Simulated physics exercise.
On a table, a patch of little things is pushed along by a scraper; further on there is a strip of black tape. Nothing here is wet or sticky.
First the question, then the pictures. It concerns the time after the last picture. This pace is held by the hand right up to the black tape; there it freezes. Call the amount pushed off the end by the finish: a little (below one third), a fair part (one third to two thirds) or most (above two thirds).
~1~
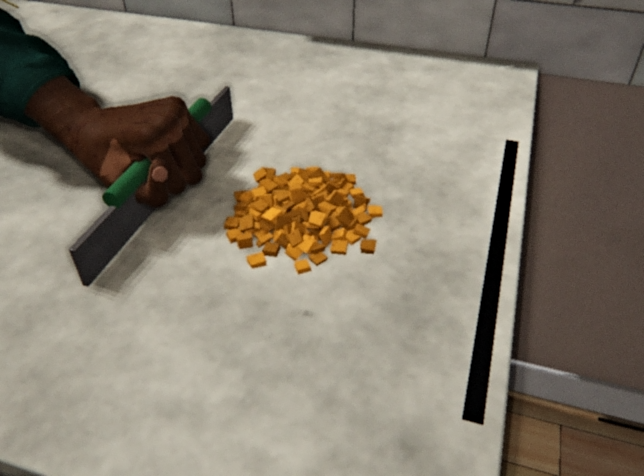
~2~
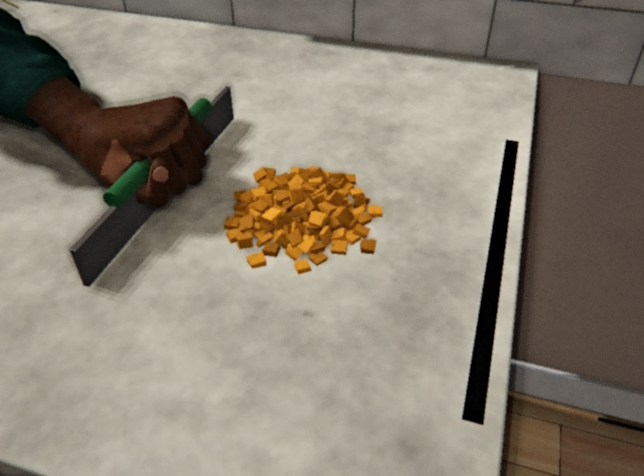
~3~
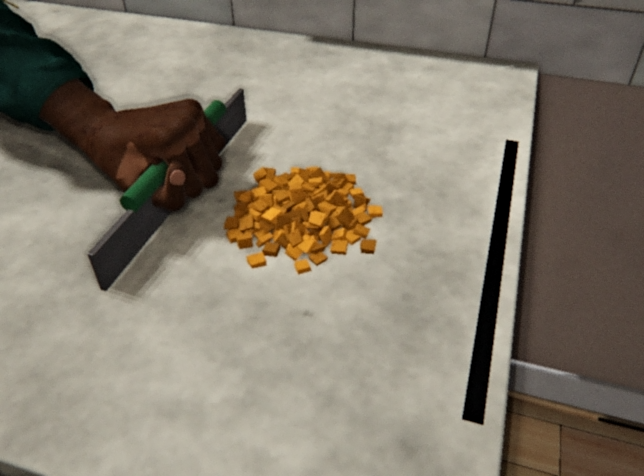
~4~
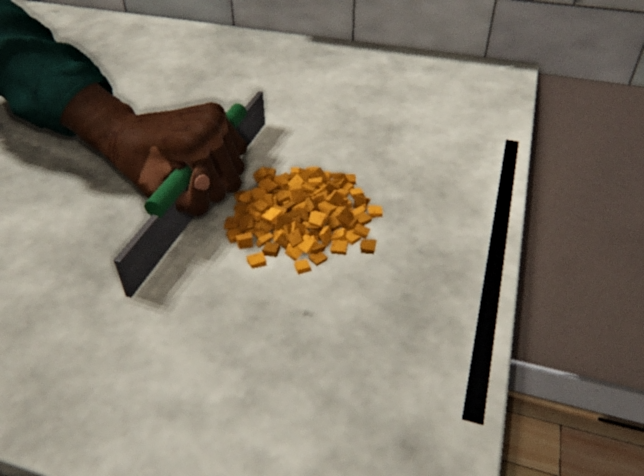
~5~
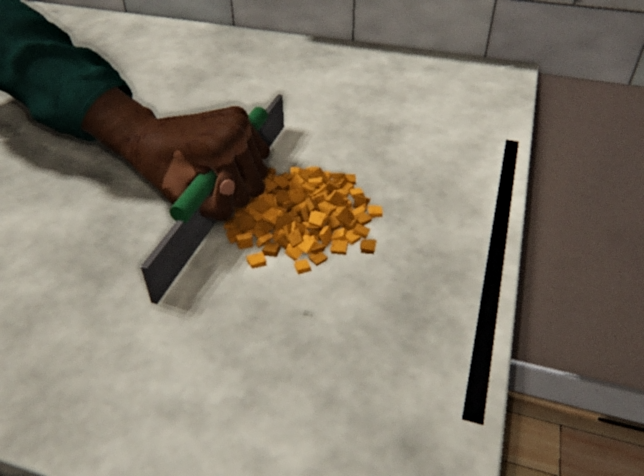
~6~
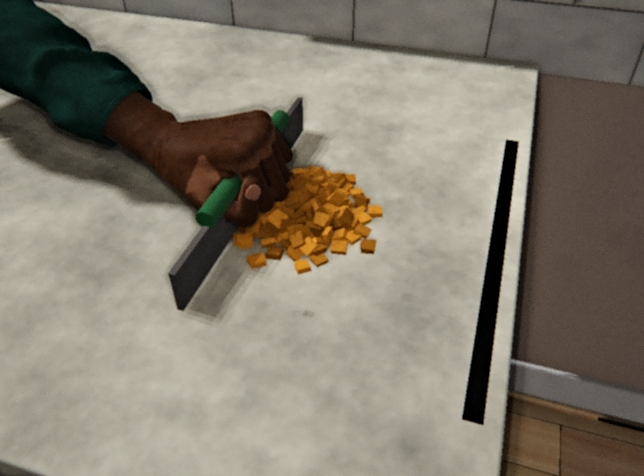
Most goes off.
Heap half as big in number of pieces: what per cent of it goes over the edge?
Roughly 90 per cent of the heap.
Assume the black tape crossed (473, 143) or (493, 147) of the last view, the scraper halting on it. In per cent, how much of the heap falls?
Roughly 40 % and 70 %.
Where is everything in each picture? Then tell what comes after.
The first frame shows scraper at (92, 252), at rest; black tape at (511, 149), right by the edge; edge at (521, 258); the heap at (309, 207), small crackers.
The second frame shows scraper at (93, 252), at rest.
The third frame shows scraper at (110, 256); the heap at (309, 207).
The fourth frame shows scraper at (135, 262).
The fifth frame shows scraper at (161, 268); the heap at (309, 207).
The sixth frame shows scraper at (187, 274); black tape at (511, 149); edge at (521, 258); the heap at (300, 218), about a quarter pushed along.
Soon after the last picture, scraper still moving, near (378, 193); heap all on the table, its front near (491, 228).
A little later, scraper stopped at the black tape; heap most over the edge.
At rest, scraper stopped at the black tape; heap most over the edge.
